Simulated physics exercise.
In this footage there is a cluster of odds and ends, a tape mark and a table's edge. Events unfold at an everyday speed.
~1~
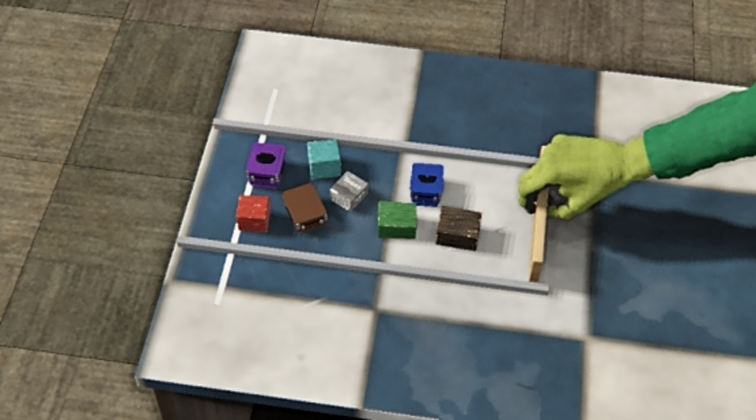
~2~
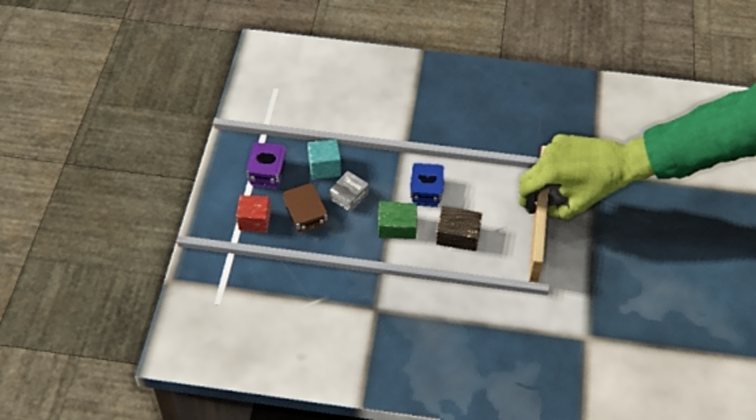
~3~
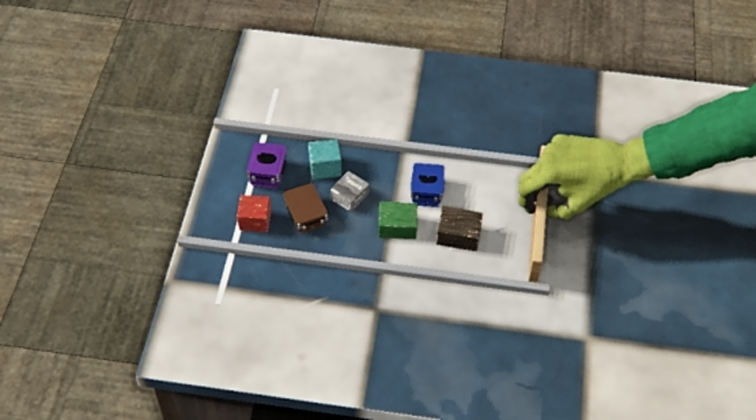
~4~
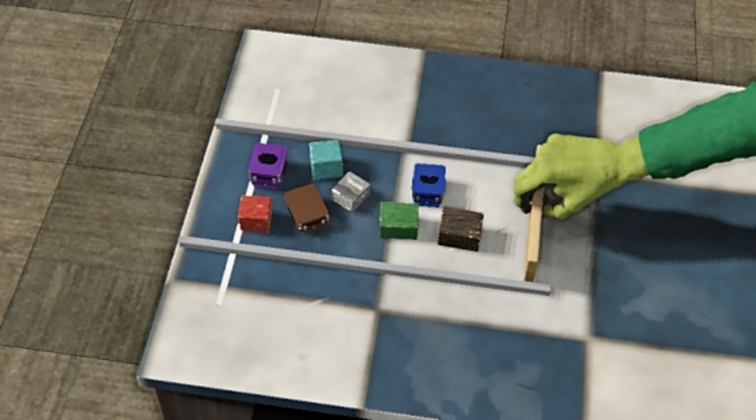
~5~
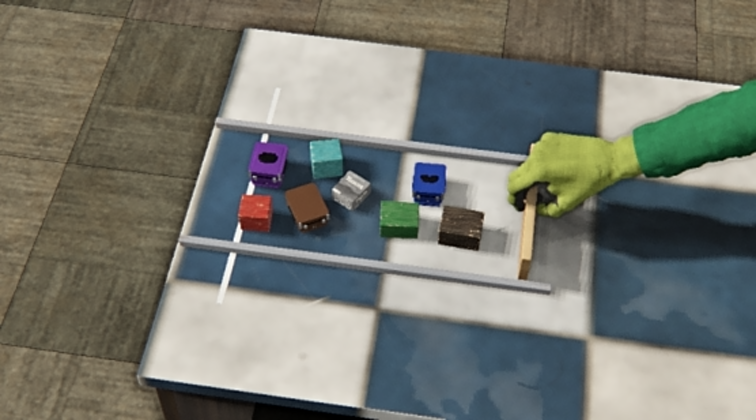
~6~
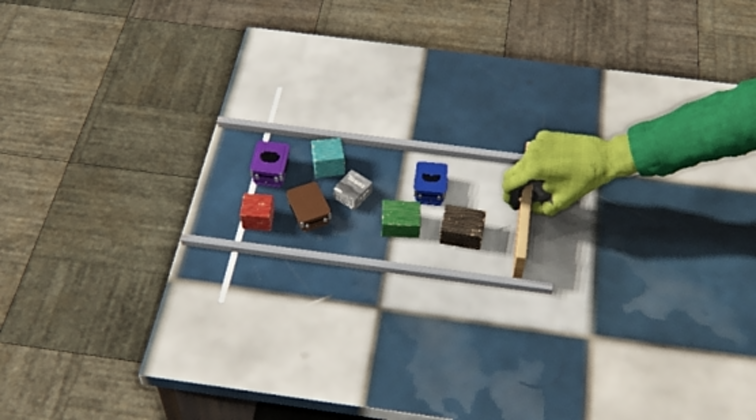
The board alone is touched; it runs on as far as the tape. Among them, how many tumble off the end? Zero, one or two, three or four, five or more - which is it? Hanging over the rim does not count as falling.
Answer: Three or four.
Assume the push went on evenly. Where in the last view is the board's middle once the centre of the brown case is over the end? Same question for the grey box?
Its middle is about (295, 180) and about (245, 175).
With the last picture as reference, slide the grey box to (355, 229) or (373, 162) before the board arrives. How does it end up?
In order: Keeps its place; keeps its place.
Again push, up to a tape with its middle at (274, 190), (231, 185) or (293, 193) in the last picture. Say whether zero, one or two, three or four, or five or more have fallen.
Just one or two; five or over; just one or two.
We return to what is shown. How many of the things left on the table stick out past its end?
I'd put it at 2.
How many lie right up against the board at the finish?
The count is 2.
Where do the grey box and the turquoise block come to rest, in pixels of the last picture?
The first one ends at (210, 167), the second at (216, 141).
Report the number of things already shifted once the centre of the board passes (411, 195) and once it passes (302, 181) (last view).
Tally: 5; 8.
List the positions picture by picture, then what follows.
Red block (253, 214); purple case (267, 166); brown case (305, 209); board (540, 214); tape (249, 189), in the first picture.
Purple case (267, 166); board (540, 214), in the second picture.
Brown case (306, 209); blue case (428, 185), in the third picture.
Red block (255, 214); black block (461, 229), in the fourth picture.
Purple case (269, 166); green block (400, 220), in the fifth picture.
Red block (257, 212); purple case (271, 165); brown case (309, 208); board (524, 210); tape (253, 187), in the sixth picture.
Early on, none off yet; red block at rest near (257, 212); purple case at rest near (271, 165); brown case at rest near (309, 208).
A while later, none off yet; red block travelled well along near (204, 205); purple case moving near (263, 164); brown case travelled well along near (239, 197).
Finally, the number that fall off is three or four; lost, green block, brown case, purple case and red block.
